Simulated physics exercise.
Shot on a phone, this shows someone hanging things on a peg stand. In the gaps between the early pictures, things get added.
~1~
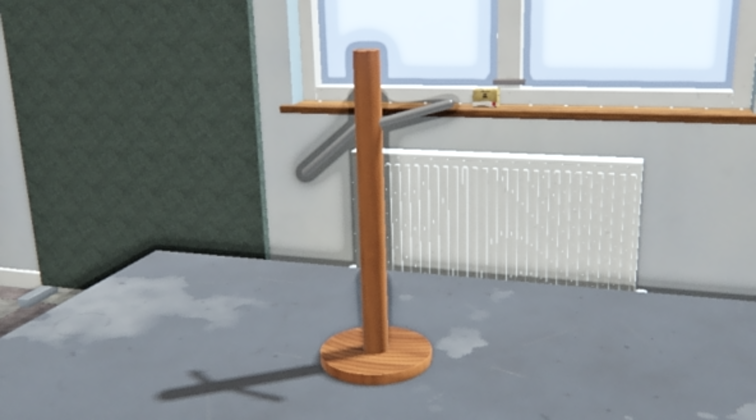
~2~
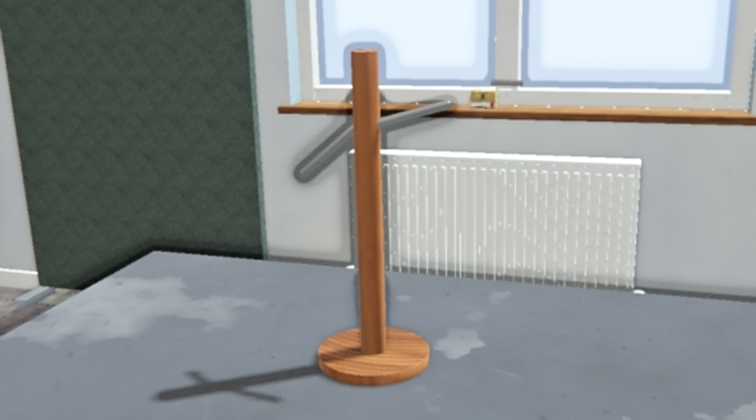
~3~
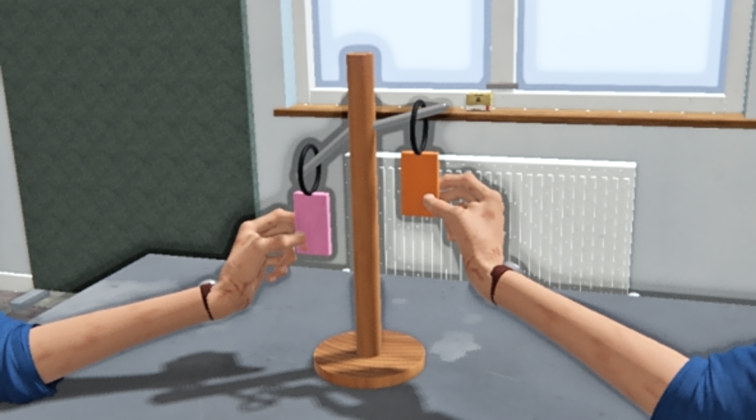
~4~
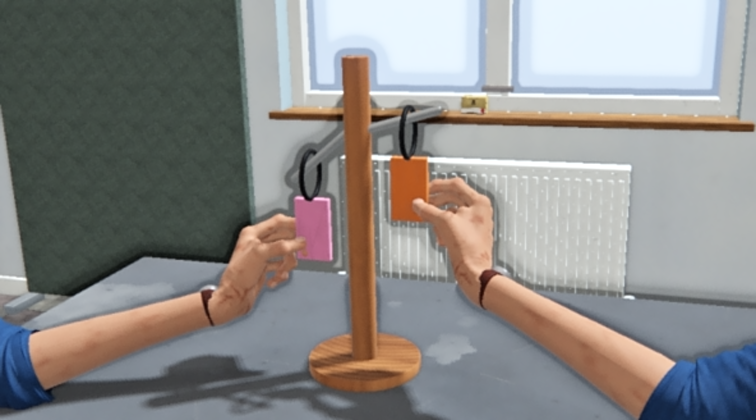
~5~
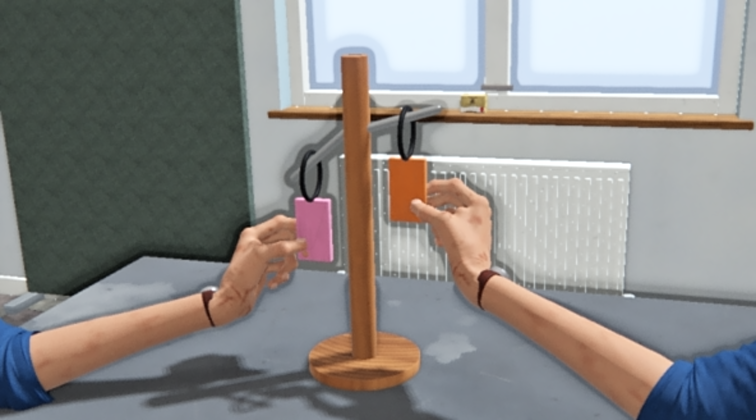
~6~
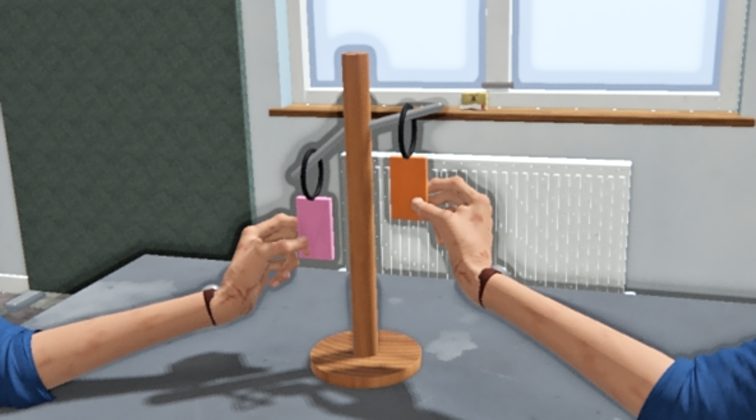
The video shows a wooden peg stand on a grey table before a window and radiator, then two hands holding a pink tag on the left and an orange tag on the right by its arm, barely moving.
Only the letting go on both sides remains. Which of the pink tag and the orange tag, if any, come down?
The pink tag comes down. The orange tag does not come down.
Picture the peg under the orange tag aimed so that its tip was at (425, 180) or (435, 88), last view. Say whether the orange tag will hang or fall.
One after the other, it plunges and stays caught.
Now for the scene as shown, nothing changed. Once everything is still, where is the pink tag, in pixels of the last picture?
(256, 334), roughly.
Then, 0.20 s past the last view, pink tag in the air near (299, 248); orange tag at rest near (409, 163).
Then, 0.32 s past the last view, pink tag in the air near (268, 311); orange tag at rest near (409, 163).
Finally, the pink tag drops to the table, near (256, 334); the orange tag remains hooked, near (409, 163).
